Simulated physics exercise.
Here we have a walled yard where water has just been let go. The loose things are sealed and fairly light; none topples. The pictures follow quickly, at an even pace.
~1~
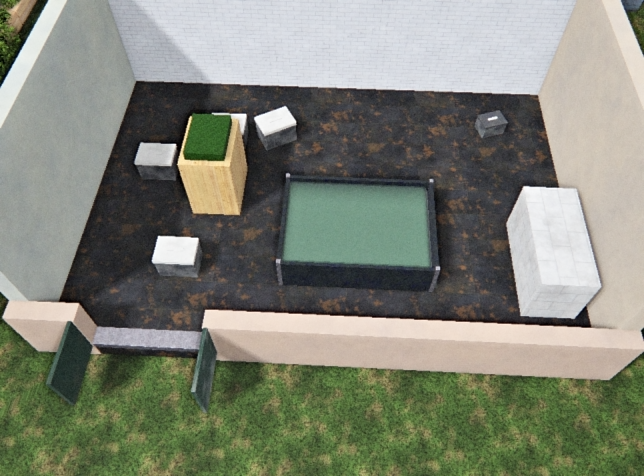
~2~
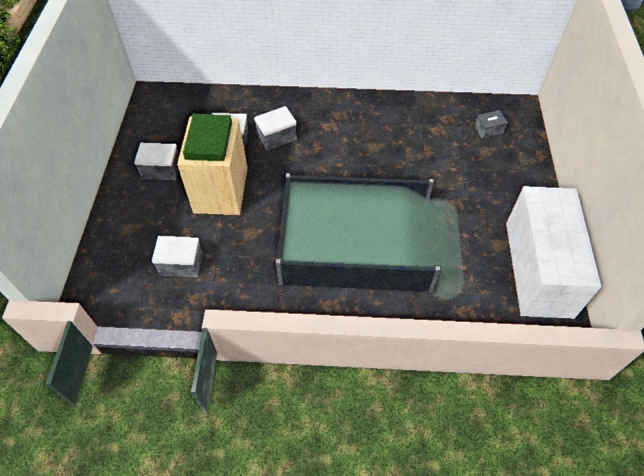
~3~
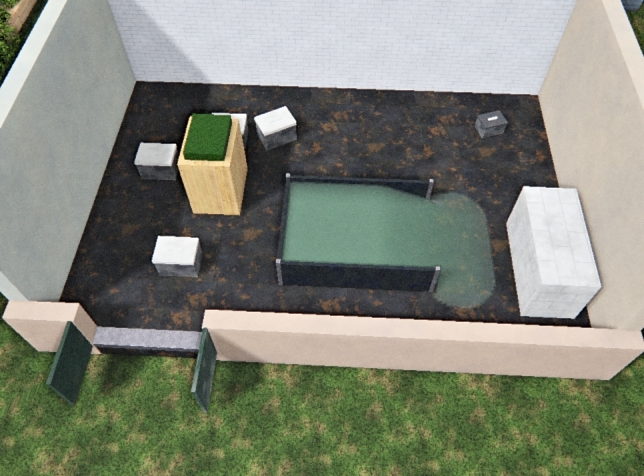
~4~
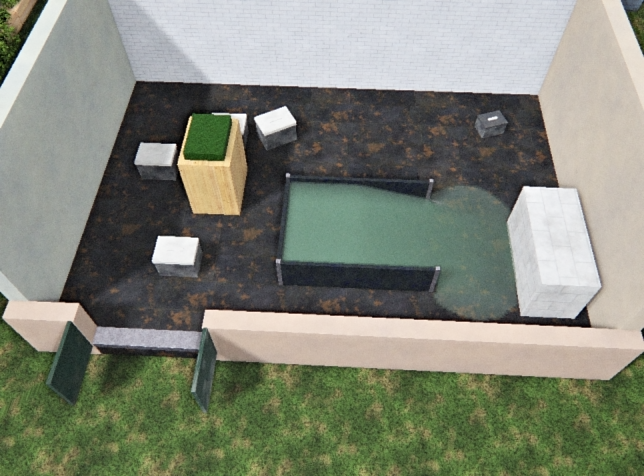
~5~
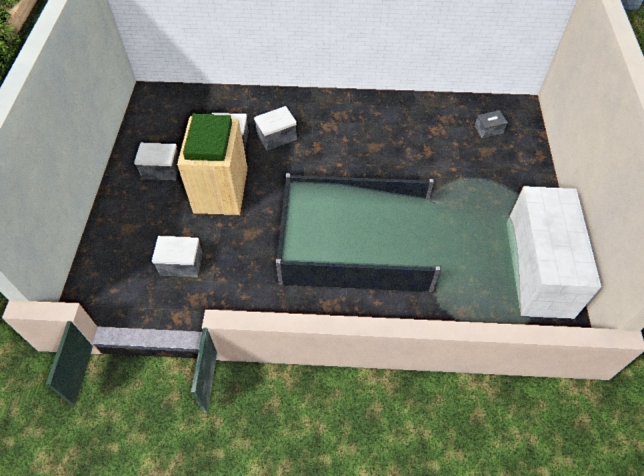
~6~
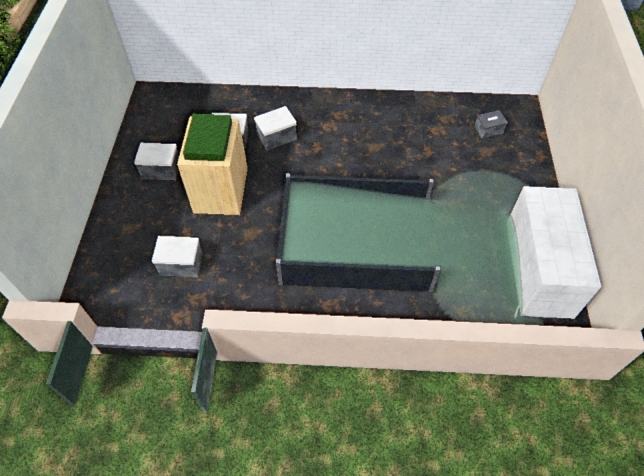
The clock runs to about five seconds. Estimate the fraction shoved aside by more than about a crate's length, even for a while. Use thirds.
It is not even a third.
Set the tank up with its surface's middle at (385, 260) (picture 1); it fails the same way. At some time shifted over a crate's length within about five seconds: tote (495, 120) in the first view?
Verdict: That far or more.
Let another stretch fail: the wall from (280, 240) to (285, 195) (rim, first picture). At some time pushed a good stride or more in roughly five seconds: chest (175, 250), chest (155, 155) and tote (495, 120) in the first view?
In that order: Shifted that much, not that far, no.
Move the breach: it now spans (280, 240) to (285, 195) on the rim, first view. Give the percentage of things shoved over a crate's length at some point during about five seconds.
About 40 per cent.
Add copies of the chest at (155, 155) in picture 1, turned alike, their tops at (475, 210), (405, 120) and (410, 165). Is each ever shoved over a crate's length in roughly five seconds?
As listed: Shifted that much, not that far, never so far.
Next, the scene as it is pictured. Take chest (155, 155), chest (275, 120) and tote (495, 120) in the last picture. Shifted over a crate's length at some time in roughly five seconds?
In that order: Not that far, under that, yes.
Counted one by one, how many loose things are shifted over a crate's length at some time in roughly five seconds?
That makes 1.
A moment on, 0 of 5 are well off their spots; 0 afloat.
Next, 0 of 5 are well off their spots; 0 afloat.
Later, 1 of 5 are well off their spots; 1 afloat.
In the end, 1 of 5 are well off their spots, and 1 have been at some point; 0 afloat.
